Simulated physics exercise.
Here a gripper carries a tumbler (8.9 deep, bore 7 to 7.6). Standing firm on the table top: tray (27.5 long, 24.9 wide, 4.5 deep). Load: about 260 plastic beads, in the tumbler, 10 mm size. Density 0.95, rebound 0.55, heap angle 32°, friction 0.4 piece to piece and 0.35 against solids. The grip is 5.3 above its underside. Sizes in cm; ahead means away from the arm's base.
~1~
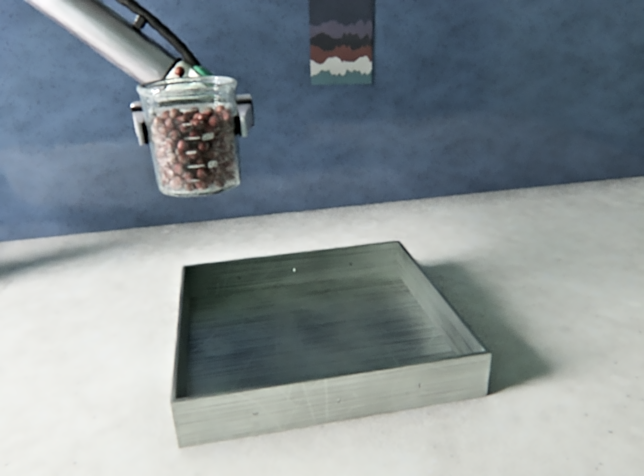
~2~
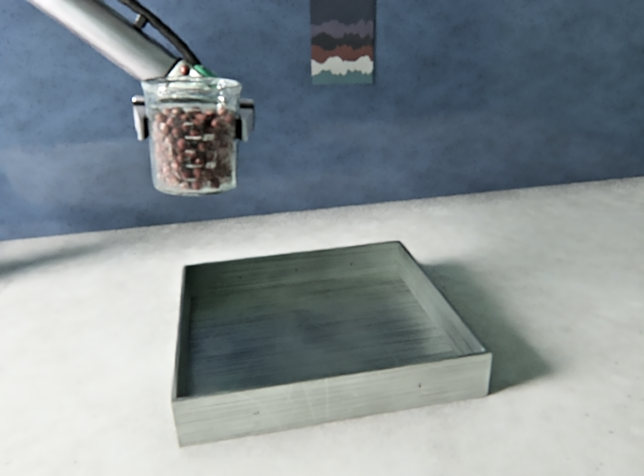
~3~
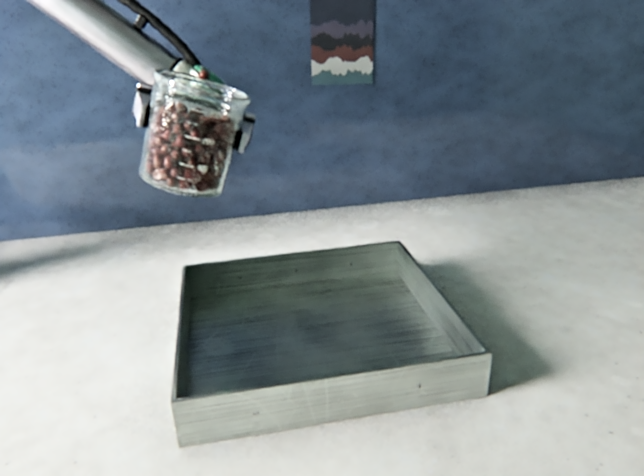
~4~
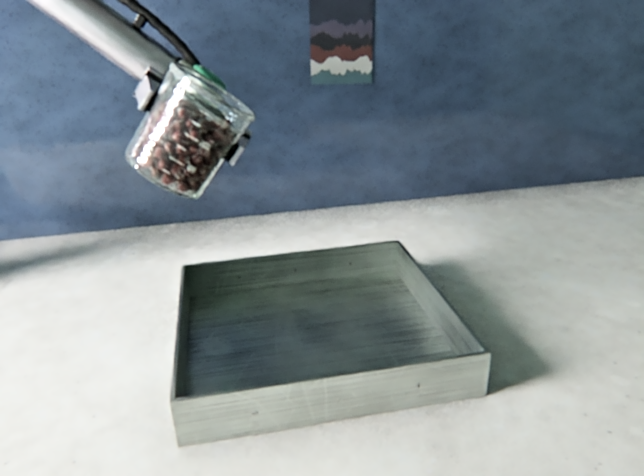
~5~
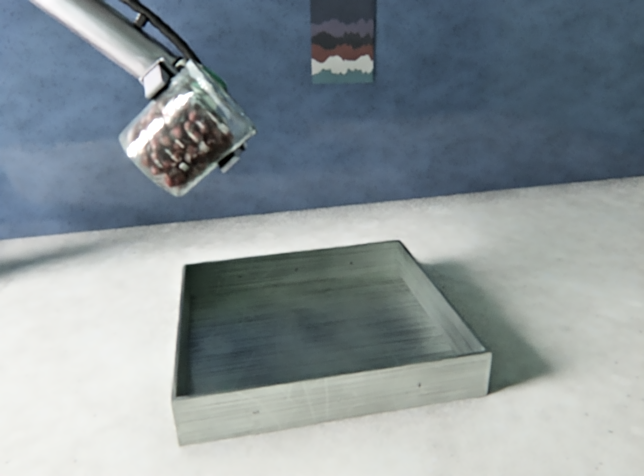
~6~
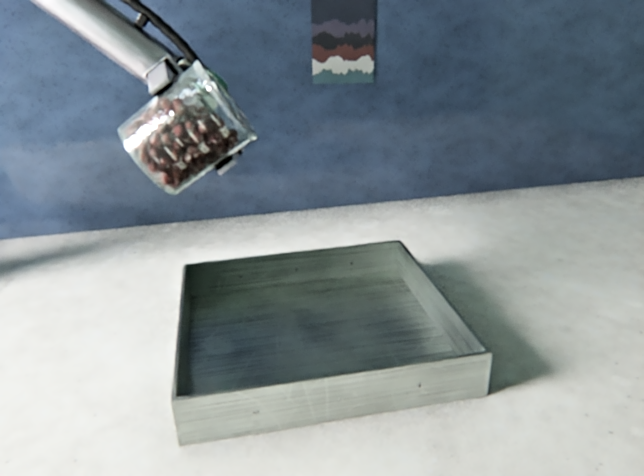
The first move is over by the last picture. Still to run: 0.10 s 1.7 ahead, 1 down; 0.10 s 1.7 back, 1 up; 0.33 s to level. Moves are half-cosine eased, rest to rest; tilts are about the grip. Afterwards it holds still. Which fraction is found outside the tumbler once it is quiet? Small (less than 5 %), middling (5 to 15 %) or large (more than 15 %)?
Answer: Small; less than 5 % of the plastic beads finish outside the tumbler.
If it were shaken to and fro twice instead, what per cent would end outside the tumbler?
In that case some 0 per cent.
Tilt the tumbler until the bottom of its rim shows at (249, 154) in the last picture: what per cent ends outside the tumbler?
Some 10 per cent.
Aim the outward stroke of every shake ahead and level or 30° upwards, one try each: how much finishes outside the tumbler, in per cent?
Some 0 and 0 per cent.
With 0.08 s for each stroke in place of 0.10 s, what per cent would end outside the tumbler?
It would be near 0 per cent.
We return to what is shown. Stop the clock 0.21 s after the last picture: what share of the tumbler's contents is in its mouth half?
Some 35 per cent.
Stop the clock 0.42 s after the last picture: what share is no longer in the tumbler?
Some 0 per cent.
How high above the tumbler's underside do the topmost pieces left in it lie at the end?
About 8.0 cm.
Then, 0.21 s after the last picture, tilted 57° forward, highest piece 26 above the table; 263 in the tumbler.
Then, 0.42 s after the last picture, tilted 13° forward, highest piece 27 above the table; 263 in the tumbler.
Then, 0.73 s after the last picture, level, highest piece 27 above the table; 263 in the tumbler.
Then, 1.78 s after the last picture, level, highest piece 27 above the table; 263 in the tumbler.
Final count, 263 in the tumbler. That is 0 % outside the tumbler.
